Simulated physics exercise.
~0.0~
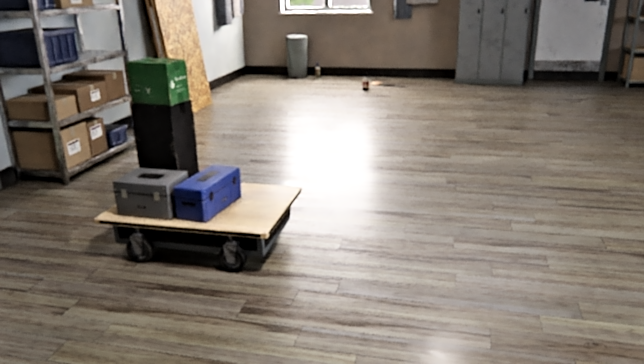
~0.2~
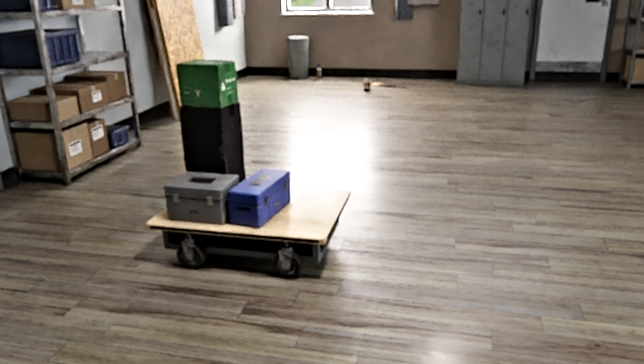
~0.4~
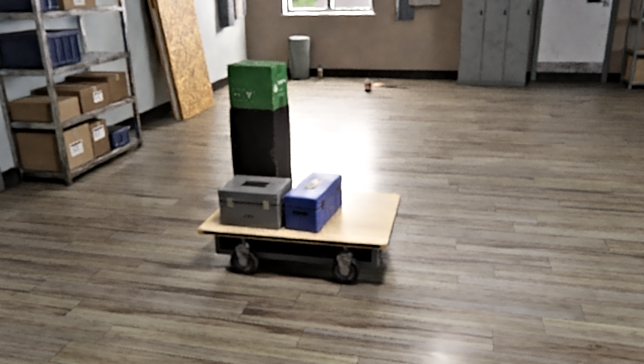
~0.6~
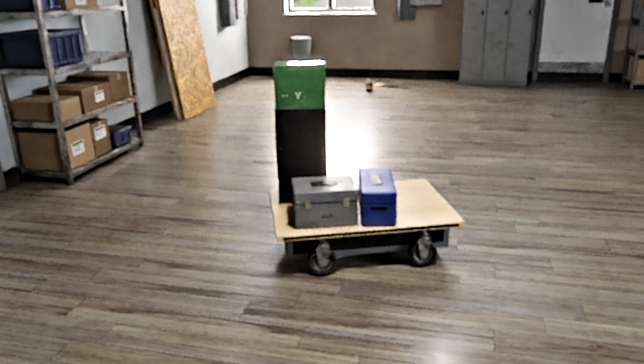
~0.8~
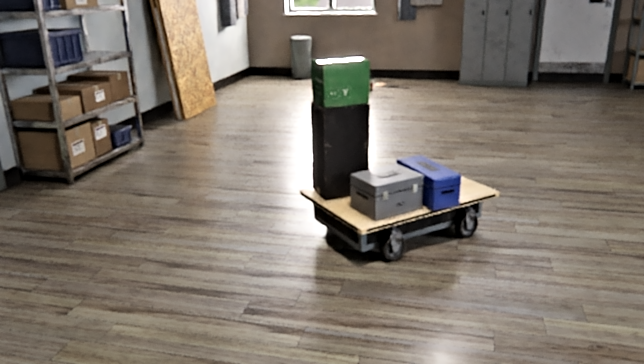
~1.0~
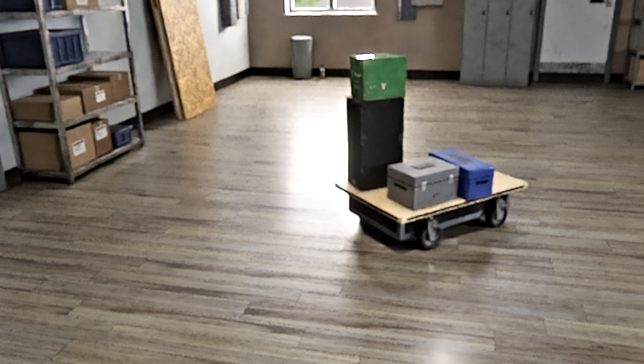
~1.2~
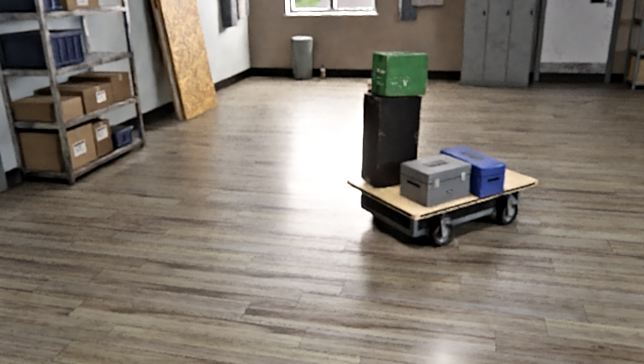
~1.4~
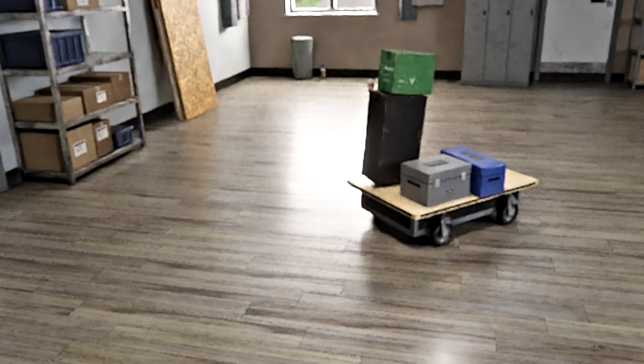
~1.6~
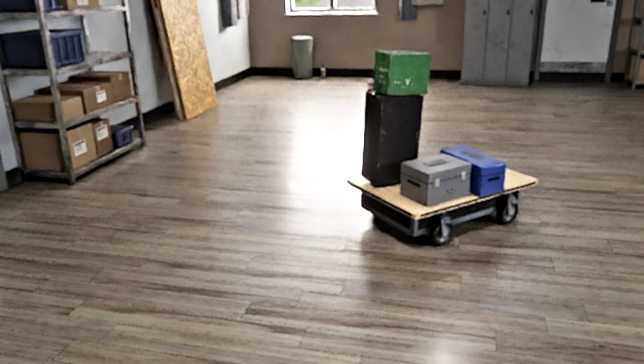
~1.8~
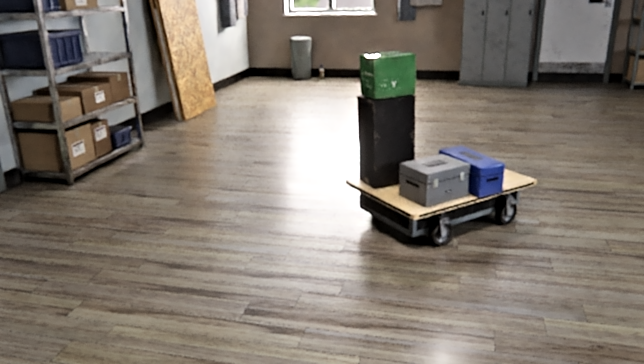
A flat cart with a bare wooden deck rolls from left to right across the plank floor of a storage room, seen from slightly above by a gently swaying camera. It carries a green box stacked on a tall black box at the left, with a grey toolbox and a blue toolbox beside them. Shelves of cartons stand at the left, and grey lockers line the far wall. Partway across, the cart curves away toward the back, then slows and stops right of centre. The stacked boxes tip slightly right, then rock back upright, and everything remains aboard.
